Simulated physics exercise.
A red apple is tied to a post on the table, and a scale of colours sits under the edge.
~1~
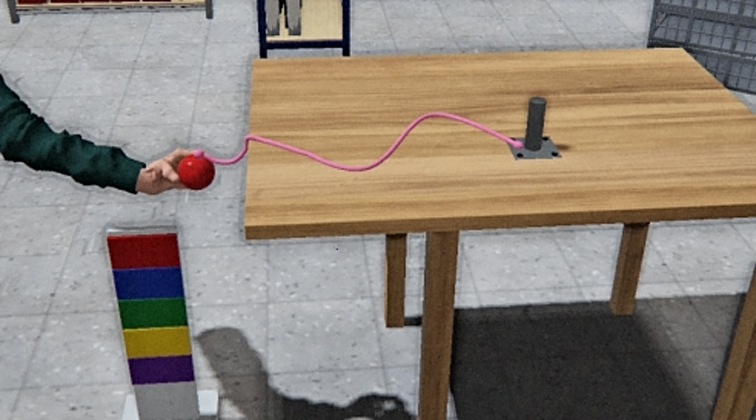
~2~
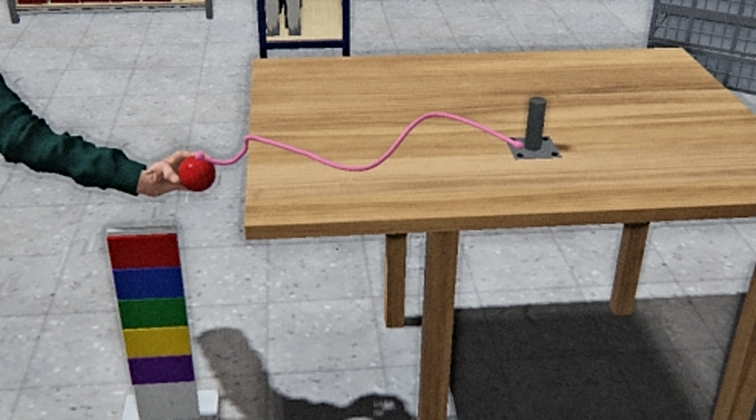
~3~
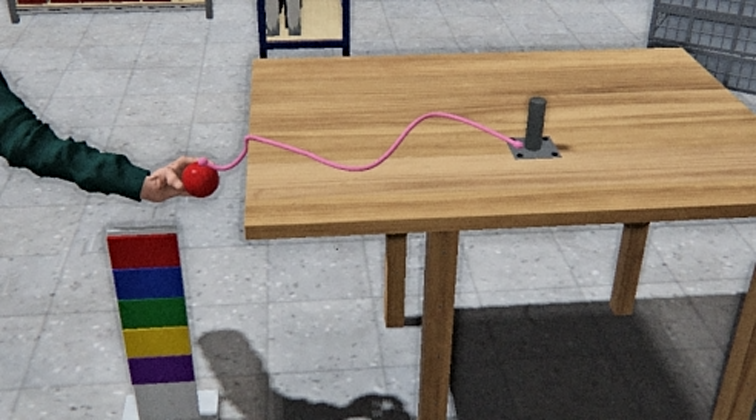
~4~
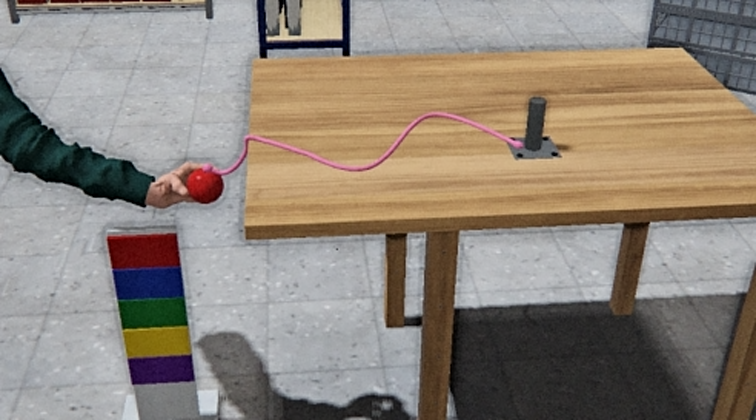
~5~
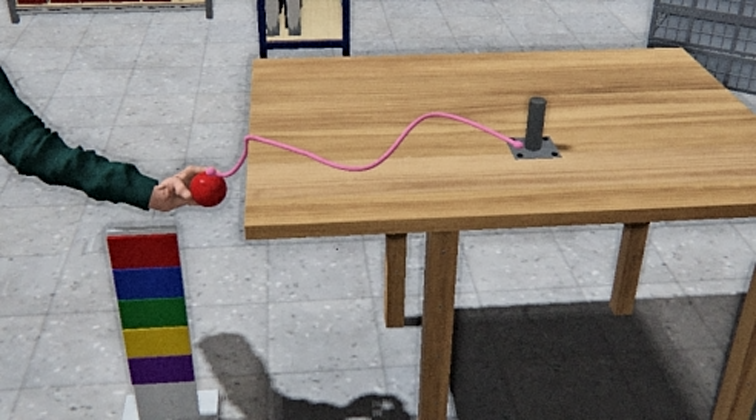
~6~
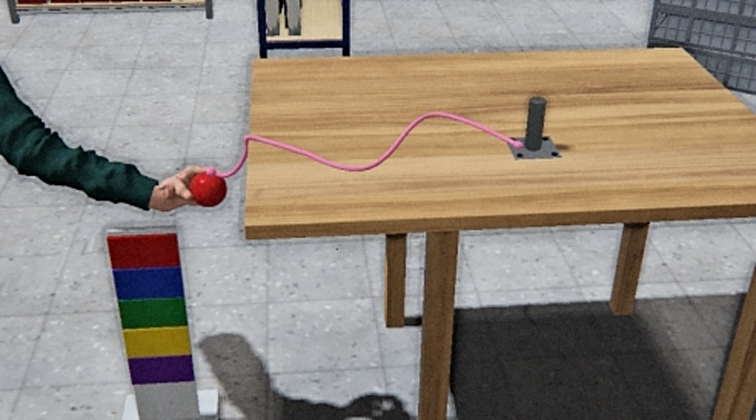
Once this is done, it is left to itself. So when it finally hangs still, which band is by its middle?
At green.
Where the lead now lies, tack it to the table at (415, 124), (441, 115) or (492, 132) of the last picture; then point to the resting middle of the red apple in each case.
Near (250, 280), (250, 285) and (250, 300).
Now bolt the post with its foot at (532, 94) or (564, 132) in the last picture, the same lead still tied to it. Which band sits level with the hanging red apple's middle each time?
One after the other, blue; blue.
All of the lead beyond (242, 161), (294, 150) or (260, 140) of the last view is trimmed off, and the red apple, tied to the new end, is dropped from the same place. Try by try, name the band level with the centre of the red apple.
Blue; none, it hangs higher; red.
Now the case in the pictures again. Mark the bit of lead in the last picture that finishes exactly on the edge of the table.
At (352, 169).
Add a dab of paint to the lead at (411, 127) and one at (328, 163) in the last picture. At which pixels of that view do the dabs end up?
Roughly at (365, 142), and the other roughly at (248, 163).
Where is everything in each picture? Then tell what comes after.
In the first picture, red apple (197, 172); red (144, 253); blue (148, 284); green (153, 315); yellow (157, 343); purple (161, 371).
In the second picture, red apple (198, 174); lead through (490, 132) (423, 118) (394, 148) (334, 165) (267, 142).
In the third picture, red apple (201, 180).
In the fourth picture, red apple (205, 186); lead through (490, 132) (423, 118) (394, 148) (334, 165) (267, 142).
In the fifth picture, red apple (209, 189).
In the sixth picture, red apple (209, 190); lead through (490, 132) (423, 118) (394, 148) (334, 165) (267, 142).
Soon after, apple near (261, 288); level with blue.
Then, apple near (245, 305); level with green.
At rest, apple near (254, 311); level with green. The green one.
